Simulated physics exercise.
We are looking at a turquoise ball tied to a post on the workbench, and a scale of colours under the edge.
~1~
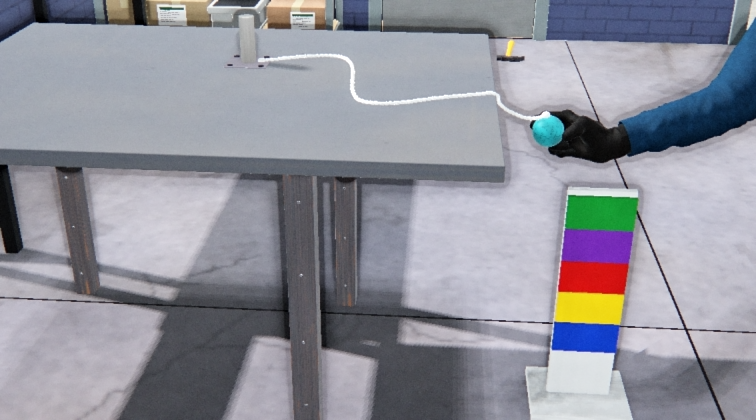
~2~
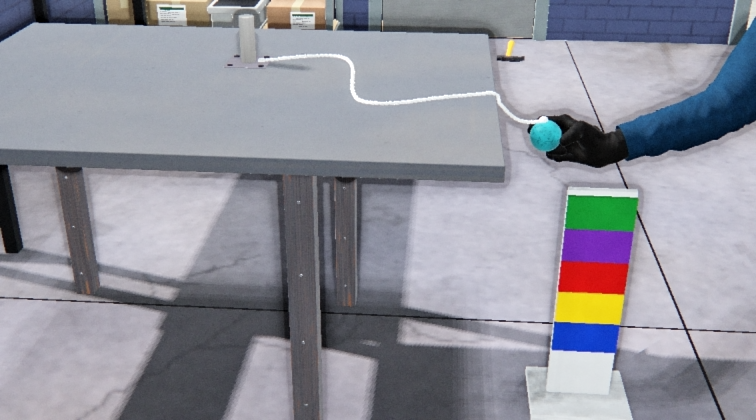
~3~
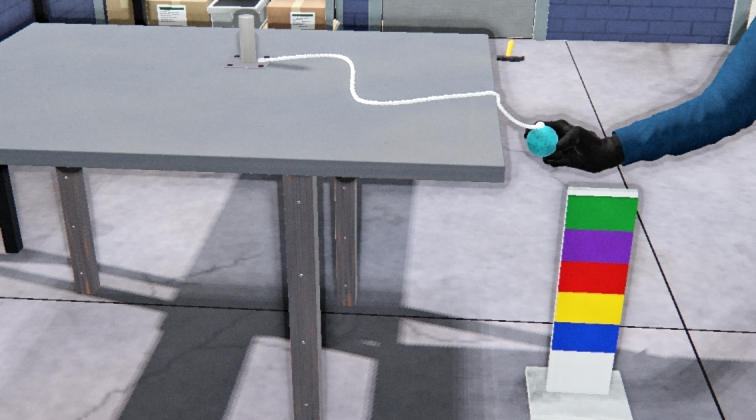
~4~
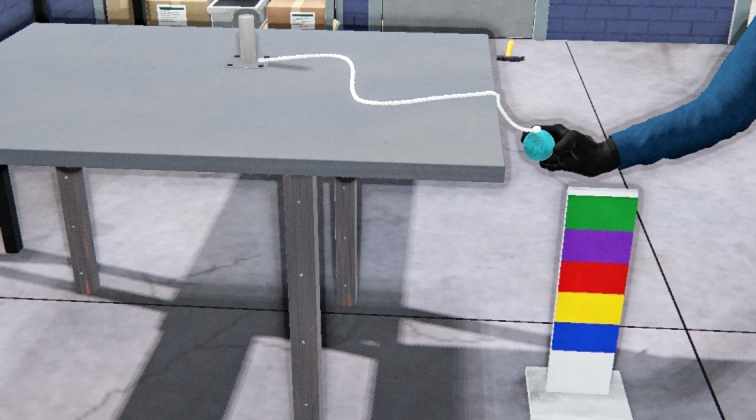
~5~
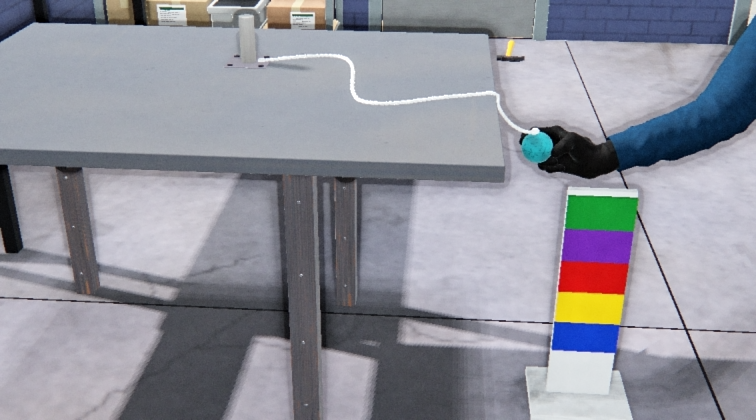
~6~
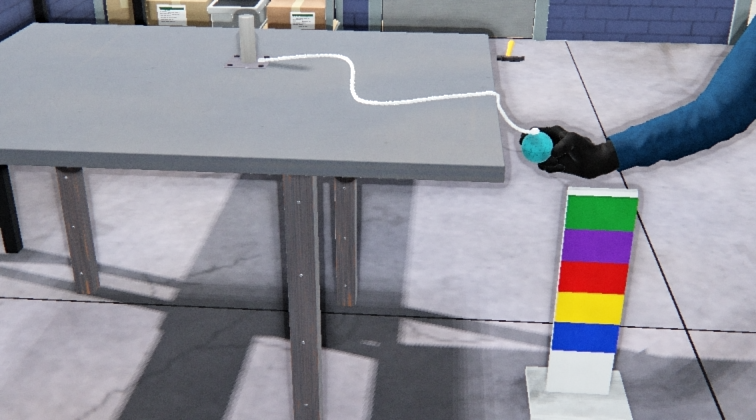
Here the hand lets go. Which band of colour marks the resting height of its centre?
The red band marks it.
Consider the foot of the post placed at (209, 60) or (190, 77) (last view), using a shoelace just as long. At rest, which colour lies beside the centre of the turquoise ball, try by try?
For the first try, purple; for the second, purple.
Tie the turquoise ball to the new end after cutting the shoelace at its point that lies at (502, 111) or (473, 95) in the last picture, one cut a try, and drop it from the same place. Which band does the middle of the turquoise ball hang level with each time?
Try by try: Purple; green.
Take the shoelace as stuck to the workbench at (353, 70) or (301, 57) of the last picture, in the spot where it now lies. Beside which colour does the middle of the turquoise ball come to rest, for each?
First try purple, second try red.
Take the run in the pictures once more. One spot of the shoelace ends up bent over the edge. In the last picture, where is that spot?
You'll find it close to (380, 104).
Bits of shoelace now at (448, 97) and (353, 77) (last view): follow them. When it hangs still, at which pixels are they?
I'd say about (493, 157) for one and about (409, 77) for the other.
A little later, ball near (492, 248); level with purple.
Next, ball near (492, 266); level with red.
When it is over, ball near (486, 266); level with red. Its middle rests at the red band.
